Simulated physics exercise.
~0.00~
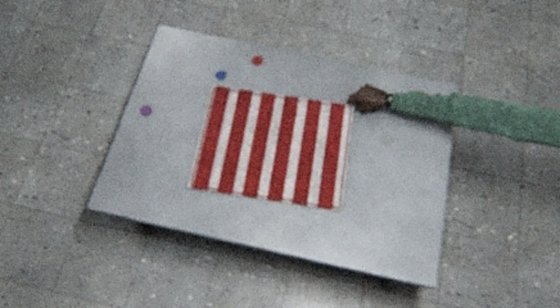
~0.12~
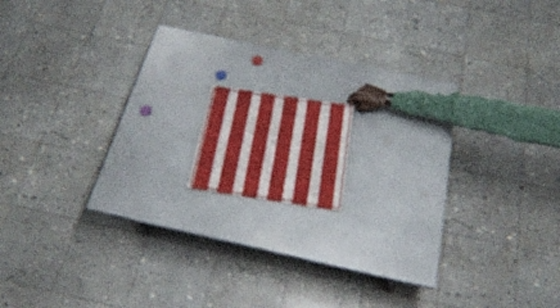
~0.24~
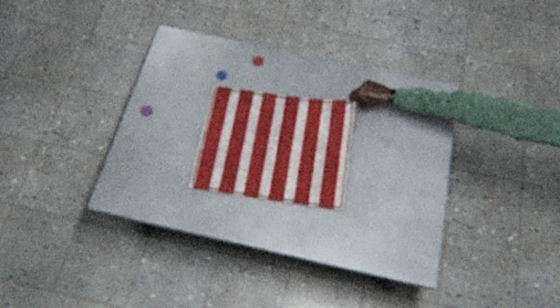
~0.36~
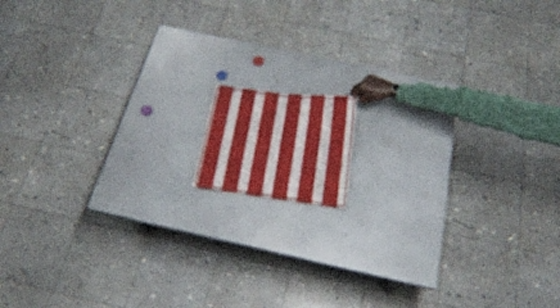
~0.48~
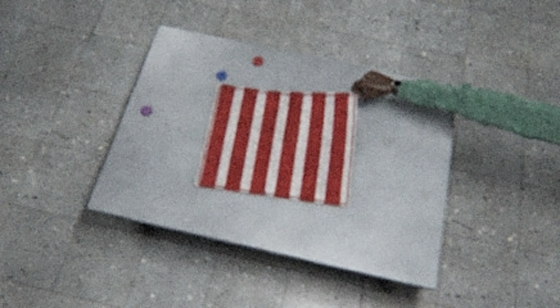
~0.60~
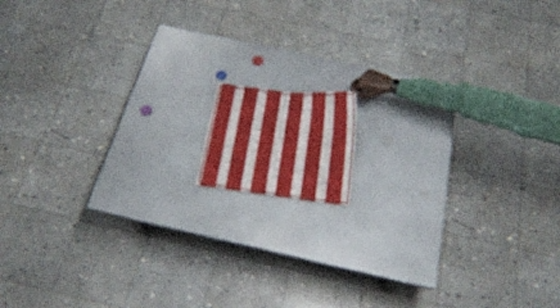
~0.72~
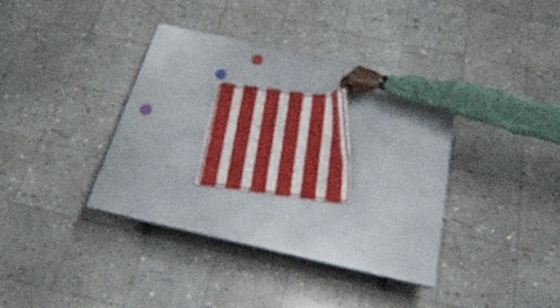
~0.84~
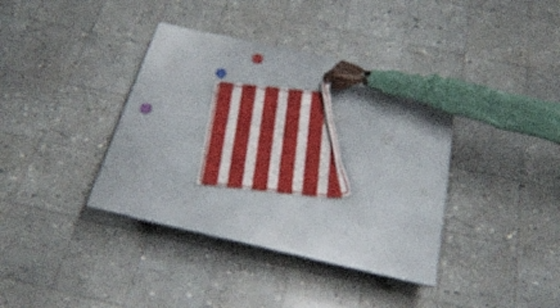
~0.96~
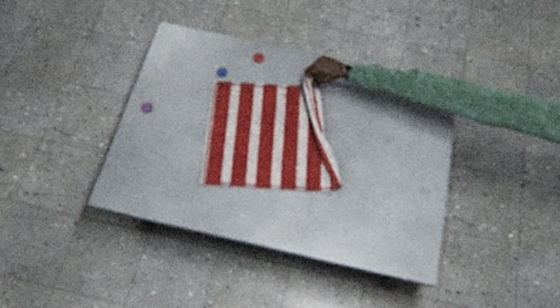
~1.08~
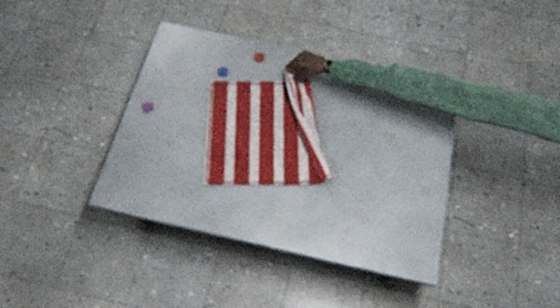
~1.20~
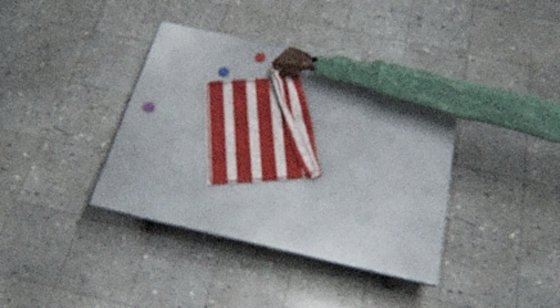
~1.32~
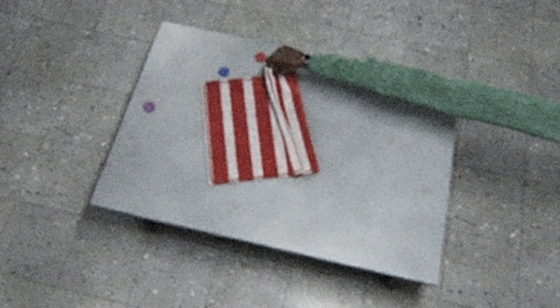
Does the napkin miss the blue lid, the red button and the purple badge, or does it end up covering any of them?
It misses all three. The blue lid, the red button and the purple badge are all left uncovered by the napkin.
